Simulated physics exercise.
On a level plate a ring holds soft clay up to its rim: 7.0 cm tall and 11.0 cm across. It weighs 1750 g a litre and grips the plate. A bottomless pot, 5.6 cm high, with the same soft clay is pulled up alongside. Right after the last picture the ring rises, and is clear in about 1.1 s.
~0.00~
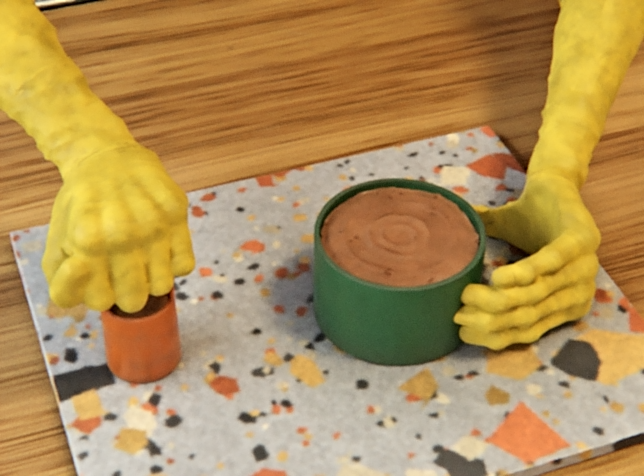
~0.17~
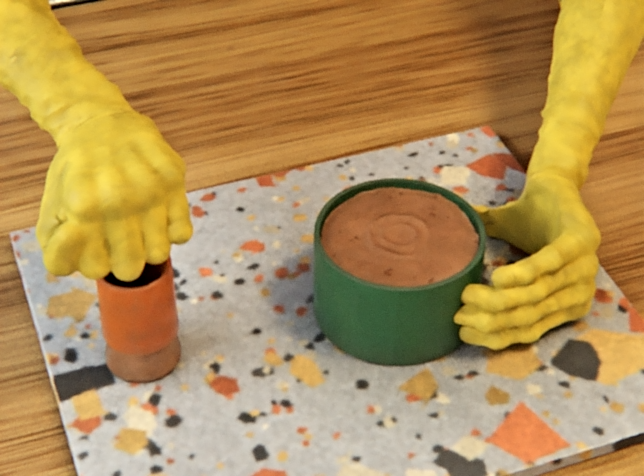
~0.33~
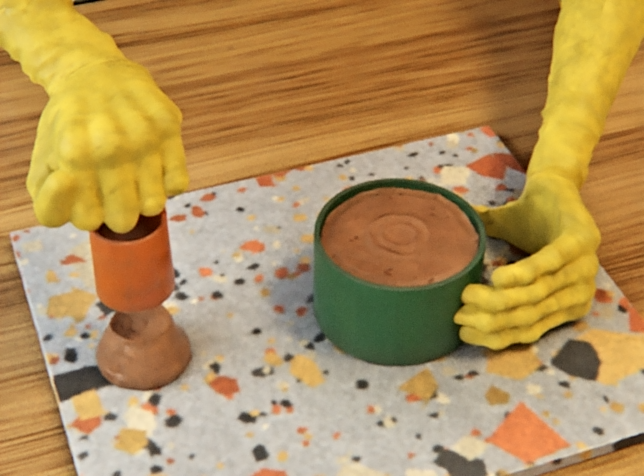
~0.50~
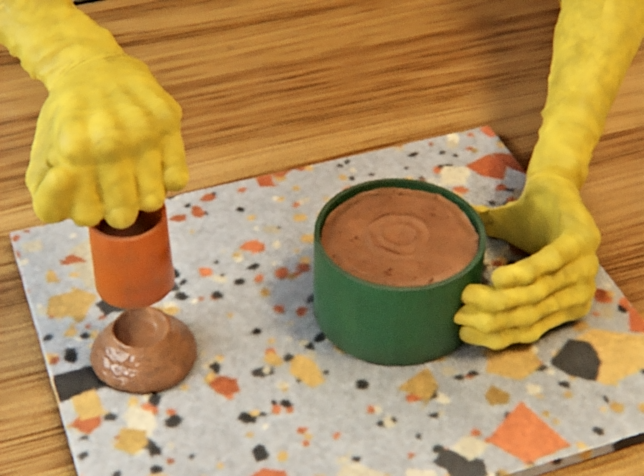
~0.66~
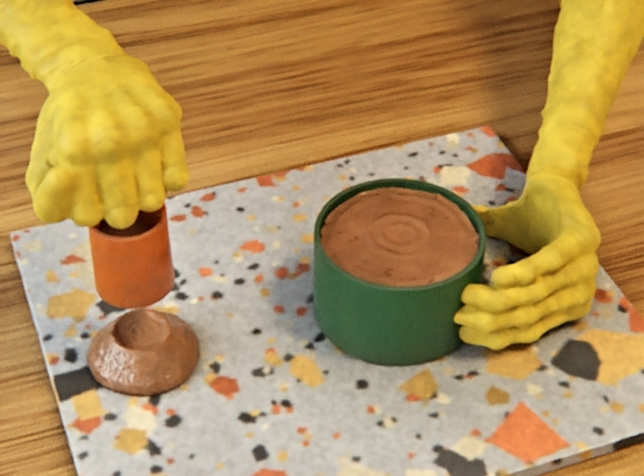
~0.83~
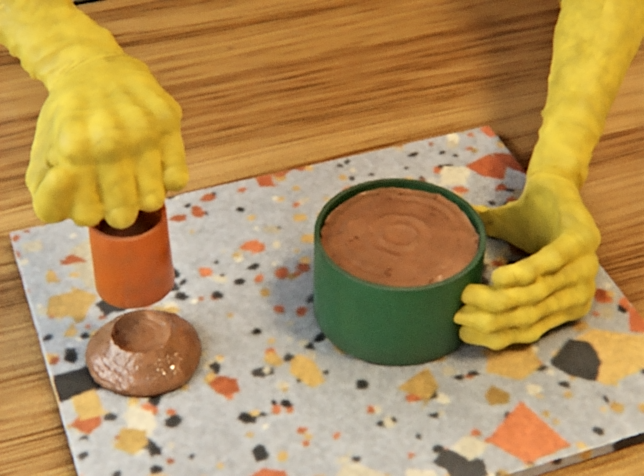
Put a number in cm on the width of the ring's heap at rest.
About 20.7 cm.
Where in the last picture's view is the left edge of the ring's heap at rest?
Around (252, 309).
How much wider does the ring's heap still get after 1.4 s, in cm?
Some 4.5 cm.
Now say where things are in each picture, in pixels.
The first picture shows middle of the pot's mouth at (137, 298), still down; middle of the ring's top at (400, 234), not yet moved.
The second picture shows middle of the pot's mouth at (134, 268), raised 2.7 cm; middle of the ring's top at (400, 234), not yet moved.
The third picture shows middle of the pot's mouth at (128, 222), raised 6.7 cm; what the pot left 3.5 cm high and 6.7 cm wide, top at (141, 325); middle of the ring's top at (400, 234), not yet moved.
The fourth picture shows middle of the pot's mouth at (127, 218), raised 7.0 cm; what the pot left 3.0 cm high and 7.5 cm wide, top at (141, 331); middle of the ring's top at (400, 234), not yet moved.
The fifth picture shows middle of the pot's mouth at (127, 218), raised 7.0 cm; what the pot left 2.7 cm high and 7.9 cm wide, top at (142, 333); middle of the ring's top at (400, 234), not yet moved.
The sixth picture shows middle of the pot's mouth at (127, 218), raised 7.0 cm; what the pot left 2.5 cm high and 8.1 cm wide, top at (142, 335); middle of the ring's top at (400, 234), not yet moved.
After 1.1 s, the ring is up 1.6 cm; the soft clay has come down 0.2 cm to 6.8 cm and is 12 cm wide.
After 1.4 s, the ring is up 4.6 cm; the soft clay has come down 2.3 cm to 4.7 cm and is 16 cm wide.
After 1.7 s, the ring is up 7.5 cm; the soft clay has come down 3.5 cm to 3.5 cm and is 19 cm wide.
After 2.0 s, the ring is clear; the soft clay has come down 3.8 cm to 3.2 cm and is 20 cm wide.
After 3.8 s, at rest, the ring is clear; the soft clay has come down 3.9 cm to 3.1 cm and is 21 cm wide.
